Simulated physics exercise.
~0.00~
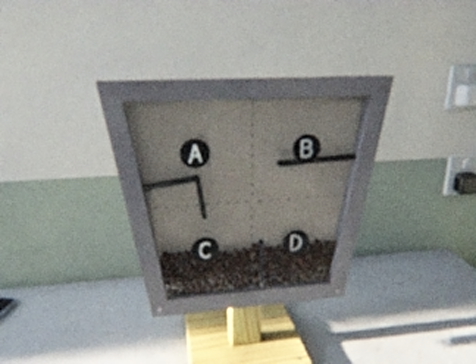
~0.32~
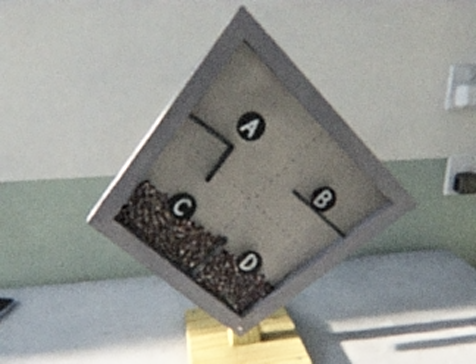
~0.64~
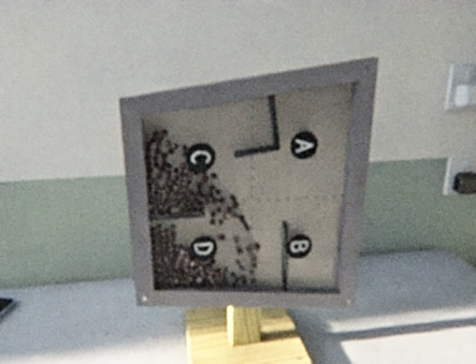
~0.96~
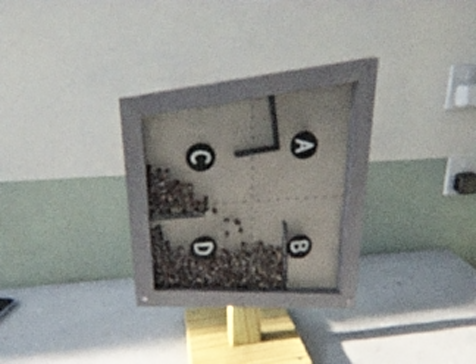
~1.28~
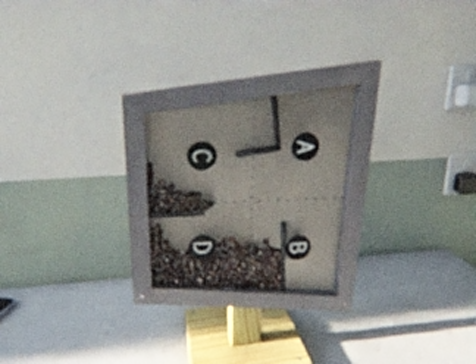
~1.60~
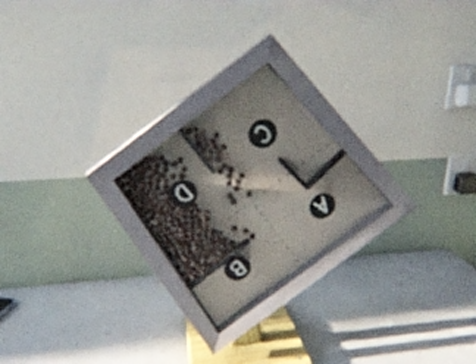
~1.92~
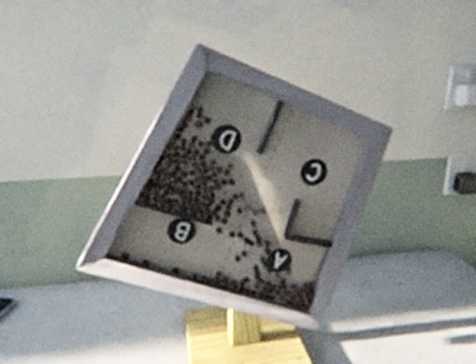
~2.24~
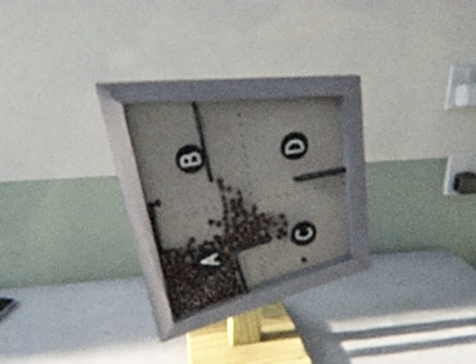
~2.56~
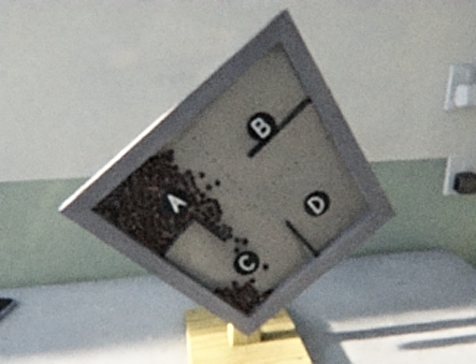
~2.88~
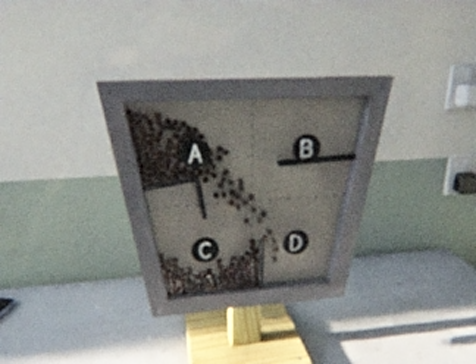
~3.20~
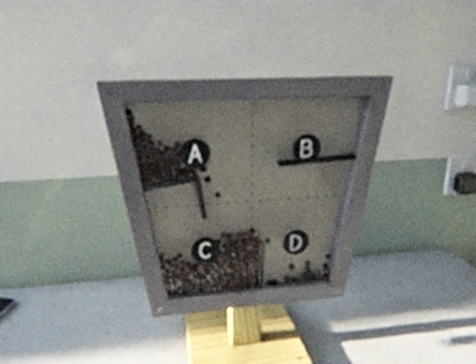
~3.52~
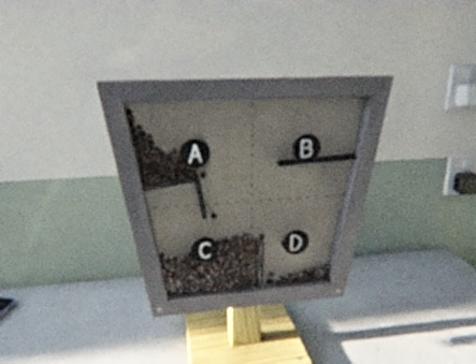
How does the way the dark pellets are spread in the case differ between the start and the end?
At the start they lie in a layer along the bottom, across C and D. At the end most are piled in C, with a smaller heap up on the ledge in A and only a few in D, so as a whole they sit higher and further left.
